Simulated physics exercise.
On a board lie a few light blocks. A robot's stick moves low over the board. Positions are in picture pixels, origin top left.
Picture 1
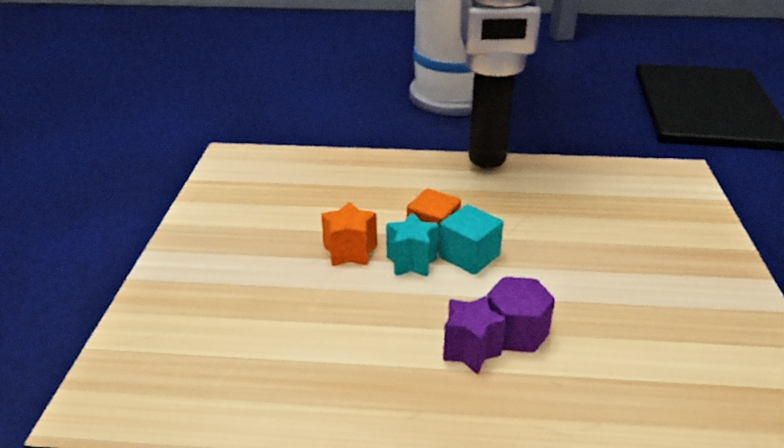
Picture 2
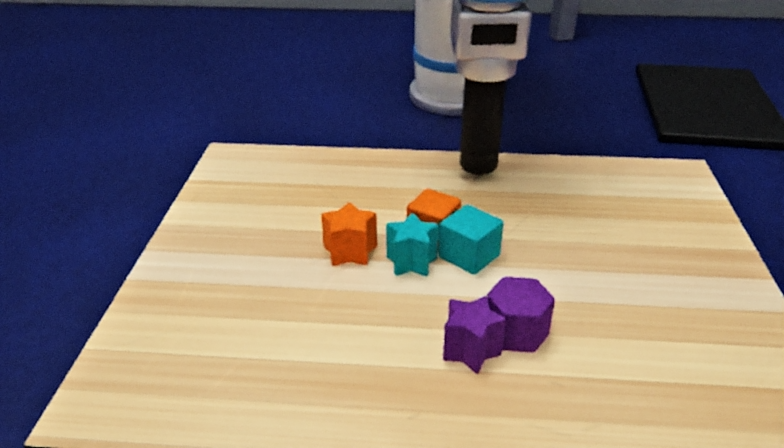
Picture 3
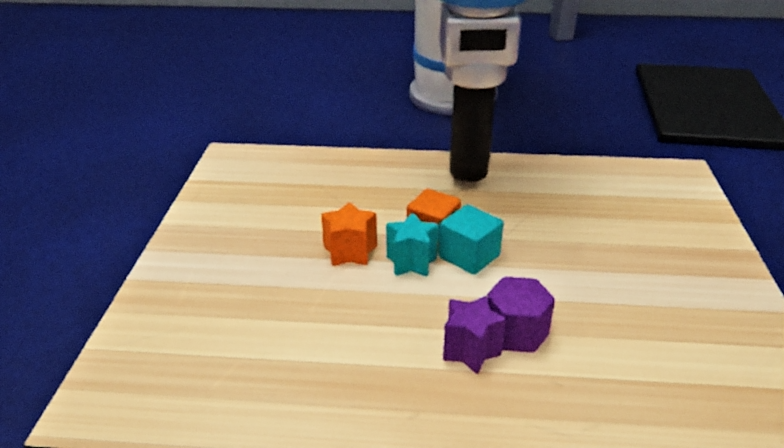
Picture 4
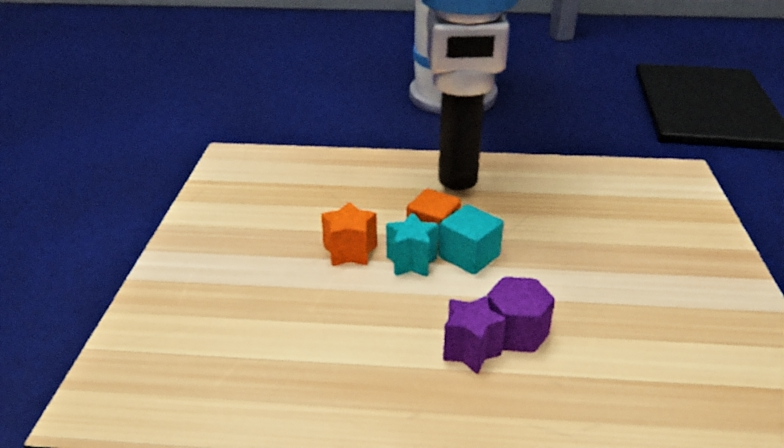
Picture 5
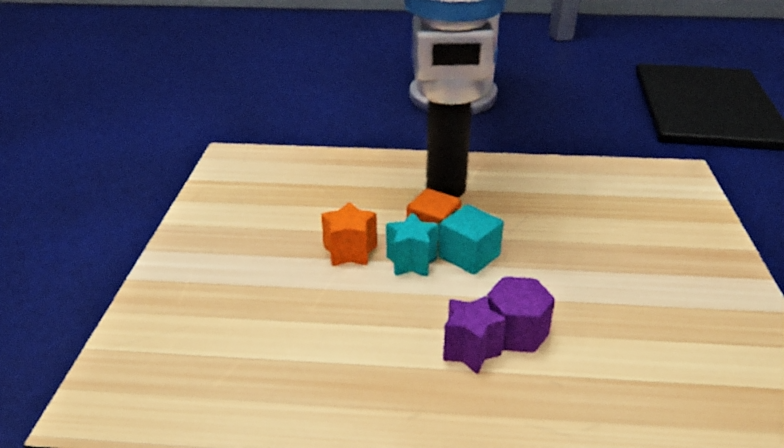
A robot's black stick moved a short way left and toward the viewer over a wooden board, nearing the orange square block, while the orange, turquoise and purple blocks all stayed still.
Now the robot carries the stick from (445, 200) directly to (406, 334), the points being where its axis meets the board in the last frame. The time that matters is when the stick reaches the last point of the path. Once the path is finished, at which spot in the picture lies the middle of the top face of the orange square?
The top centre is at (365, 327).
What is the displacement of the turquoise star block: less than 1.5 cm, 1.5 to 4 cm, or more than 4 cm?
More than 4 cm.
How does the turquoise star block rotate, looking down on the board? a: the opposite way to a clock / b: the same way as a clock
Choice b: The same way as a clock.
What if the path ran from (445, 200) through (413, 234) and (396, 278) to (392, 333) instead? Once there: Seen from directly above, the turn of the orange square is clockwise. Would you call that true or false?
False.
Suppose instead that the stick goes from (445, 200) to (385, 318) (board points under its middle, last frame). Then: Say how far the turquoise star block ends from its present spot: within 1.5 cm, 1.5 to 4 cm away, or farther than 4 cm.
It shifts over 4 cm.
What follows on the original path. One third of the way, stick at (434, 227); turquoise star block at (396, 252); orange square at (419, 228); turquoise square at (475, 224), turned 15° anticlockwise.
Two thirds of the way, stick at (421, 271); turquoise star block at (358, 296); orange square at (396, 274), turned 15° clockwise; turquoise square at (478, 227), turned 25° anticlockwise.
At the end, stick at (406, 323); turquoise star block at (310, 331), turned 35° clockwise; orange square at (365, 327), turned 35° clockwise; turquoise square at (478, 227), turned 25° anticlockwise; purple star block unmoved.
